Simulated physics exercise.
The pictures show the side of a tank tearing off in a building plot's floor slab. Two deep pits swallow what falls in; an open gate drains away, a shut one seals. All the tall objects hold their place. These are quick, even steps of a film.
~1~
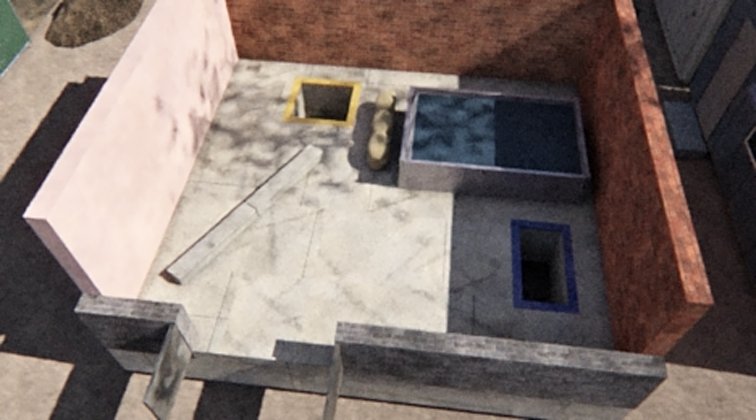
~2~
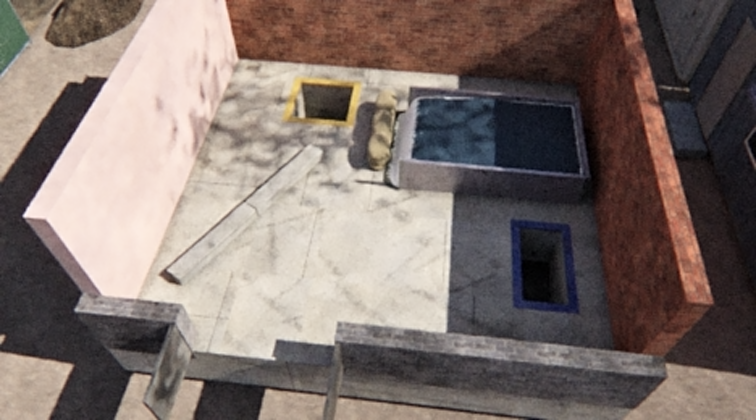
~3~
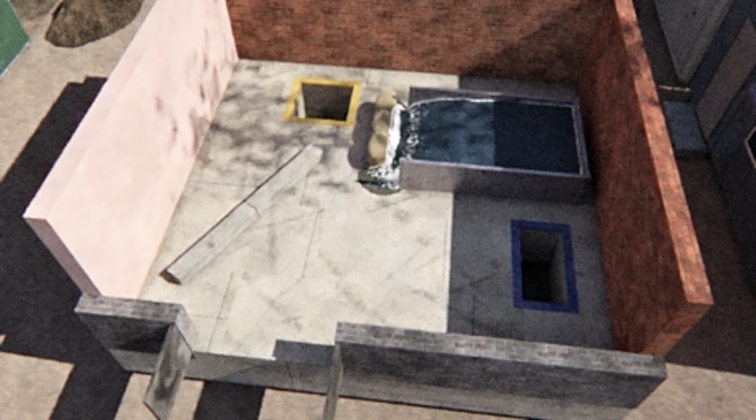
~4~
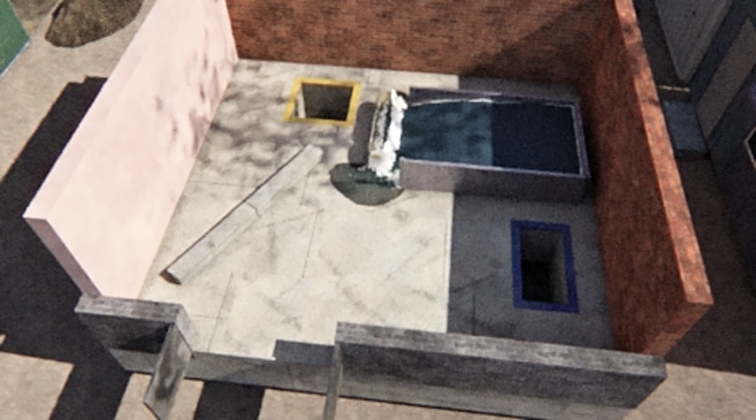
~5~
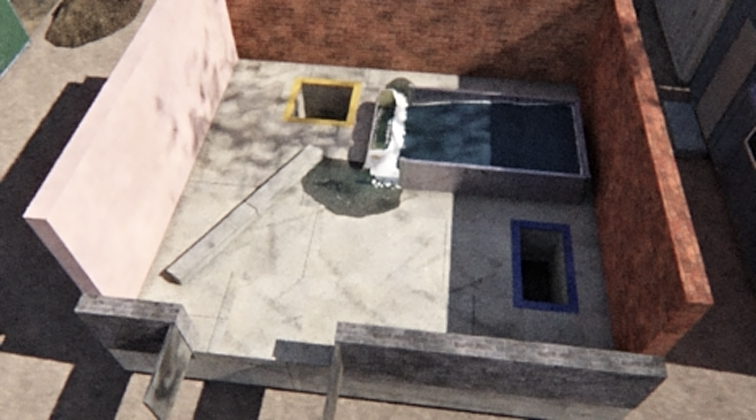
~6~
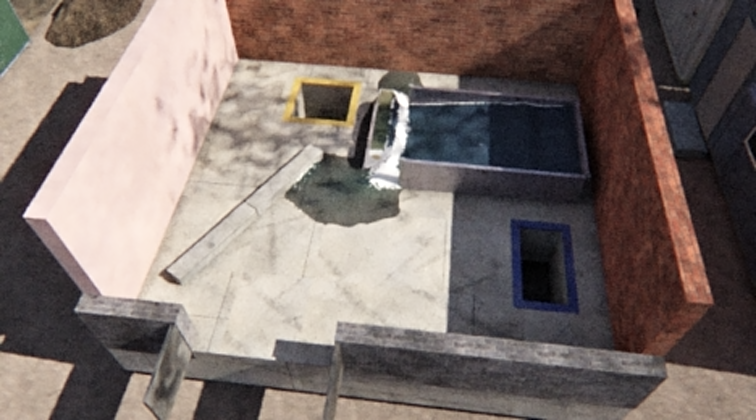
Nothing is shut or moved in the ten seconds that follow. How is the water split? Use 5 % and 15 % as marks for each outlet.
One by one: The gate takes above 15 %; the blue pit takes not even 5 %; the yellow pit takes between 5 and 15 %.
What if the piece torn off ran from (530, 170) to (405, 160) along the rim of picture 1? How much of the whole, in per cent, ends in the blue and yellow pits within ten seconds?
Per cent: Blue 25, yellow 4.
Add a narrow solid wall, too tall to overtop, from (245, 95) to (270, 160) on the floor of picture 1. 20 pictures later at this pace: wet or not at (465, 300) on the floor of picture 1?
At that place: Not flooded.
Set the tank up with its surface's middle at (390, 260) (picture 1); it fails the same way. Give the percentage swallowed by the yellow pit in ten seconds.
Roughly, in per cent: Yellow 25.
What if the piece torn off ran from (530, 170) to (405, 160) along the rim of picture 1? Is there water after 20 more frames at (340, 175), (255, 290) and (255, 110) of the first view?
In that order: No water, under water, no water.
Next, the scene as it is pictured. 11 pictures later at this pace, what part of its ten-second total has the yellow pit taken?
I make it 10 per cent.
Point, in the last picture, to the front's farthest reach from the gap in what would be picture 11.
Around (237, 250).
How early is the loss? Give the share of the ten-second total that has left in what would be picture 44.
Near 55 in a hundred.
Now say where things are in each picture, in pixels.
In the first frame, the water tank at (493, 133) is whole and still.
In the second frame, water pours out at (408, 142) and has run to (394, 185).
In the third frame, the front is at (397, 105), out from the gap at (408, 142).
In the fourth frame, the front is at (395, 95), out from the gap at (408, 142).
In the fifth frame, water pours out at (408, 141) and has run to (310, 184).
In the sixth frame, the front is at (292, 191), out from the gap at (408, 140).
A moment on, water covers 25 % of the floor; the gate 0 %, the blue pit 0 %, the yellow pit 0 %.
Next, water covers 45 % of the floor; the gate 0 %, the blue pit 0 %, the yellow pit 1 %.
Then, water covers 50 % of the floor; the gate 4 %, the blue pit 0 %, the yellow pit 3 %.
Later, water covers 65 % of the floor; the gate 11 %, the blue pit 0 %, the yellow pit 5 %.
In the end, water covers 70 % of the floor; the gate 20 %, the blue pit 1 %, the yellow pit 10 %.
